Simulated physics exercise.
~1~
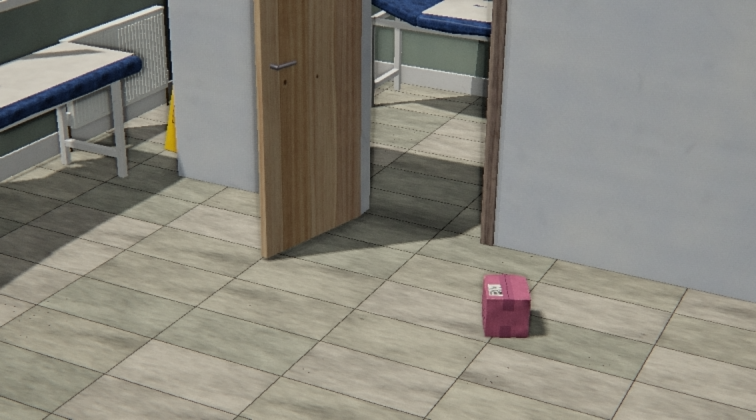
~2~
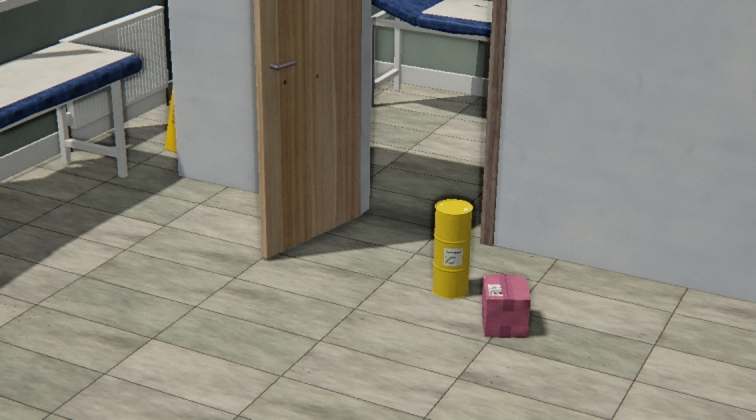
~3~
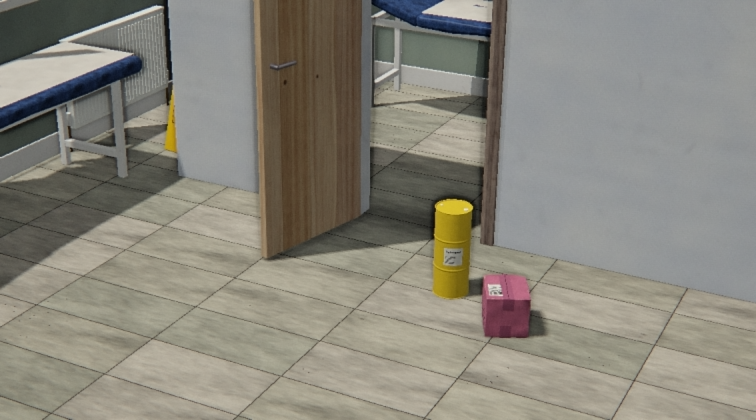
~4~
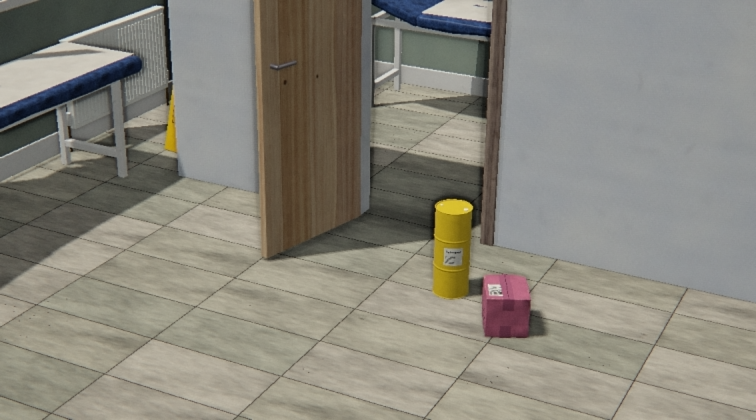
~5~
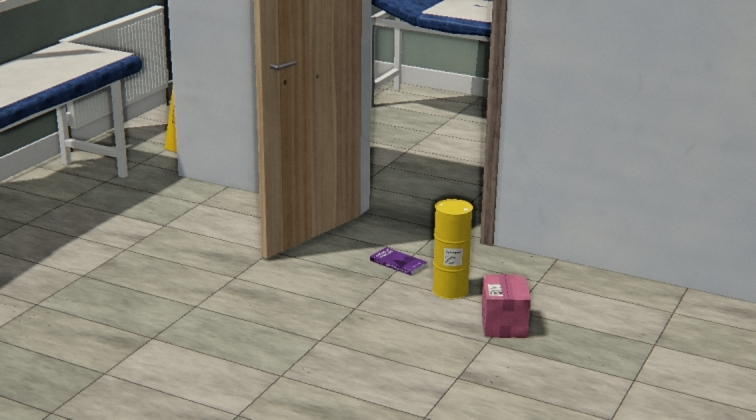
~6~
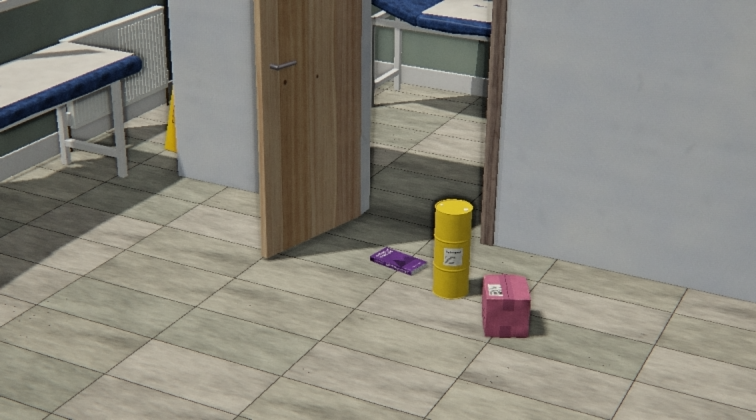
We see a wide-open wooden door and a pink parcel on a tiled floor; a yellow canister appears beside the parcel, then a purple book appears to the canister's left, while the door stays still.
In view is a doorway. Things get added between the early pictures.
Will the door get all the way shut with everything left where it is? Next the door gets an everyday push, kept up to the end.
No.
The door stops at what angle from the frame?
About 10°.
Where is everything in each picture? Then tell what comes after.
Door wide open and still, in the first picture.
Door wide open and still; yellow canister (452, 249); pink parcel (506, 306), in the second picture.
Door wide open and still; yellow canister (452, 249); pink parcel (506, 306), in the third picture.
Door wide open and still; yellow canister (452, 249); pink parcel (506, 306), in the fourth picture.
Door wide open and still; yellow canister (452, 249); pink parcel (506, 306), in the fifth picture.
Door wide open and still; purple book (399, 261); yellow canister (452, 249), in the sixth picture.
Then, 1.00 s on from there, door 74° open.
Then, 1.50 s on from there, door 48° open; purple book shifted a little near (415, 262).
Then, 1.90 s on from there, door 28° open; purple book shifted about its own width near (447, 257).
Then, 2.10 s on from there, door 18° open; purple book shifted about its own width near (463, 250).
In the end, door 11° open; moved from the start, purple book; the other 2 unmoved. At the end, from the last picture's camera, purple book near (474, 245).
